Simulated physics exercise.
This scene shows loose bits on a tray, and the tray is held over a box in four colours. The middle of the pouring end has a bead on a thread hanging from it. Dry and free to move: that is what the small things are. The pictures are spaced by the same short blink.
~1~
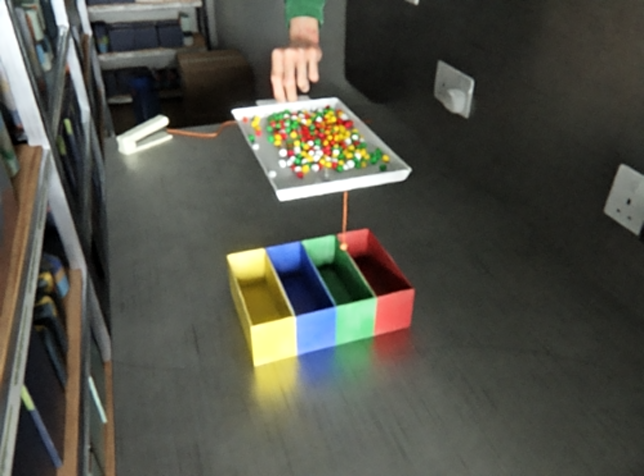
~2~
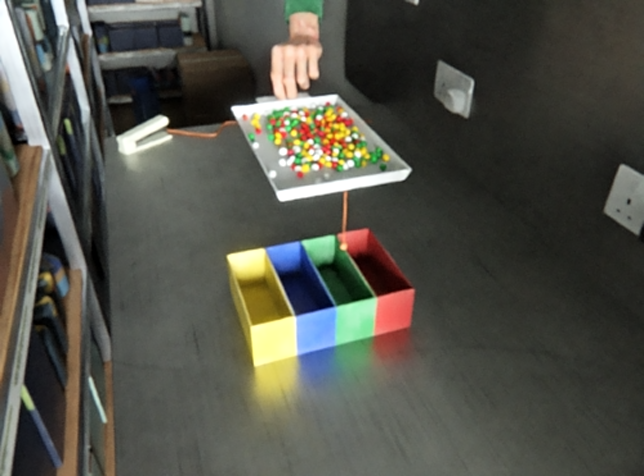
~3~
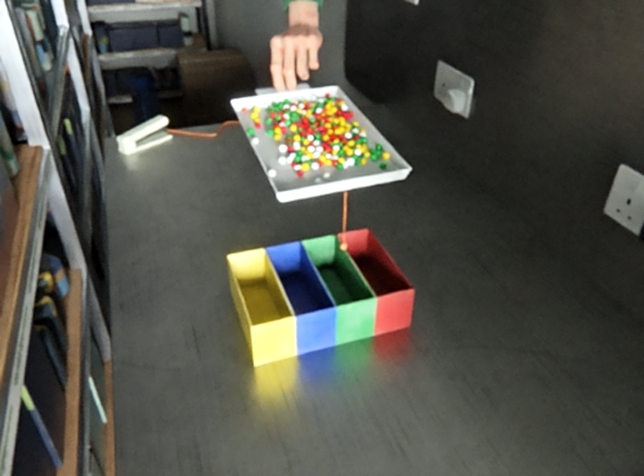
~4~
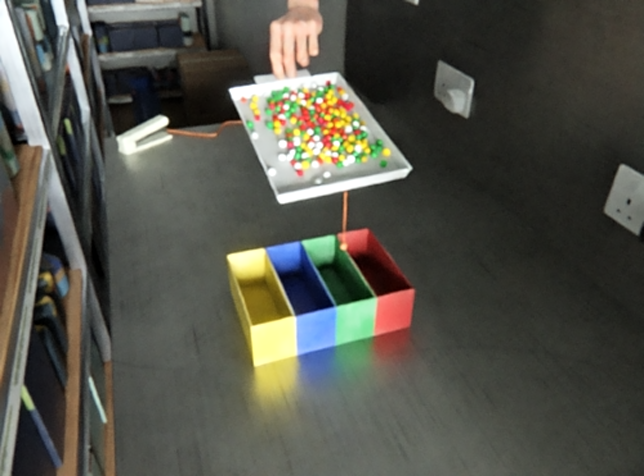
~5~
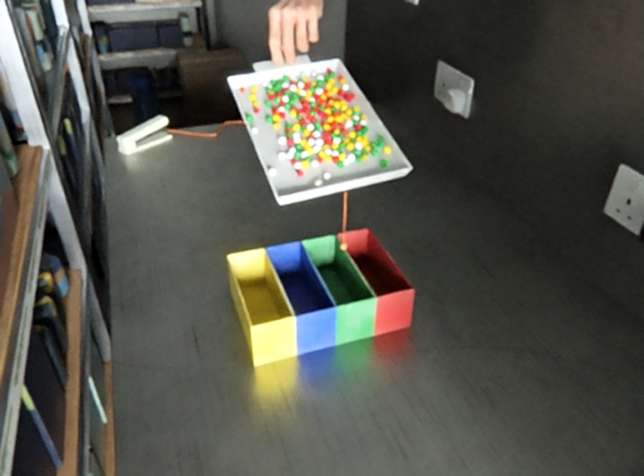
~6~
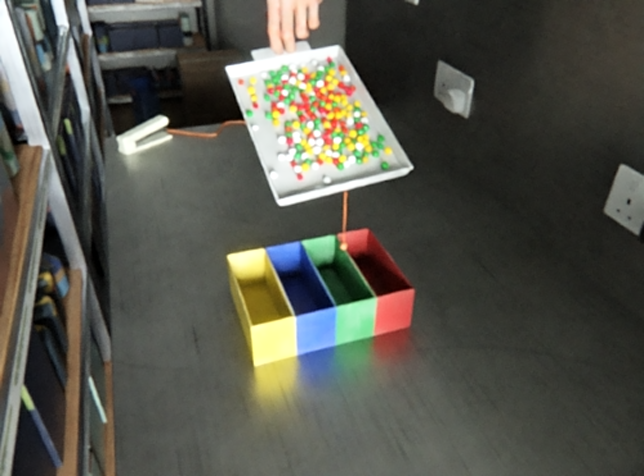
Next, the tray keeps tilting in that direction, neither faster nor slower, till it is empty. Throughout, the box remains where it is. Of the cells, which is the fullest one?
The blue one.
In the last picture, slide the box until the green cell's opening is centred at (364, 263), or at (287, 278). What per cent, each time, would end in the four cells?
Roughly 80 per cent, and 80 per cent.
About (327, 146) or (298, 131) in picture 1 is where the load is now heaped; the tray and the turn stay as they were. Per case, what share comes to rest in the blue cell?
It comes to about 50 per cent the first time and about 50 per cent the second.
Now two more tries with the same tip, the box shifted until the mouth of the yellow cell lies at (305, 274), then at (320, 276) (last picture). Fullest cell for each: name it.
Yellow, then the yellow one.
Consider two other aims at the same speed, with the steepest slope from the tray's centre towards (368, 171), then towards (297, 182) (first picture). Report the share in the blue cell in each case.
Roughly 0 percent, then 60 percent.
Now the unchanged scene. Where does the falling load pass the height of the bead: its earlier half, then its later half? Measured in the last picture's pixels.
First close to (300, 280), next close to (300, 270).
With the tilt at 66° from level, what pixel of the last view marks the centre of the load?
The load is centred near (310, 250).
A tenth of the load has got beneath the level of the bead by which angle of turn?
It is at around 60 degrees.
Shortly afterwards, tray tipped steeply; near a third on the tray; near a quarter in the blue cell; a little in the yellow cell; a little in the green cell; only a few in the red cell; near a quarter falling or outside the box.
Next, tray tipped past a quarter turn; near half in the blue cell; near a quarter in the green cell; near a quarter in the yellow cell; a little in the red cell; a little falling or outside the box.
Some moments later, tray tipped past a quarter turn; near half in the blue cell; near a quarter in the green cell; near a quarter in the yellow cell; a little in the red cell; a little falling or outside the box.
In the end, tray tipped past a quarter turn; near half in the blue cell; near a quarter in the green cell; near a quarter in the yellow cell; a little in the red cell; a little outside the box.
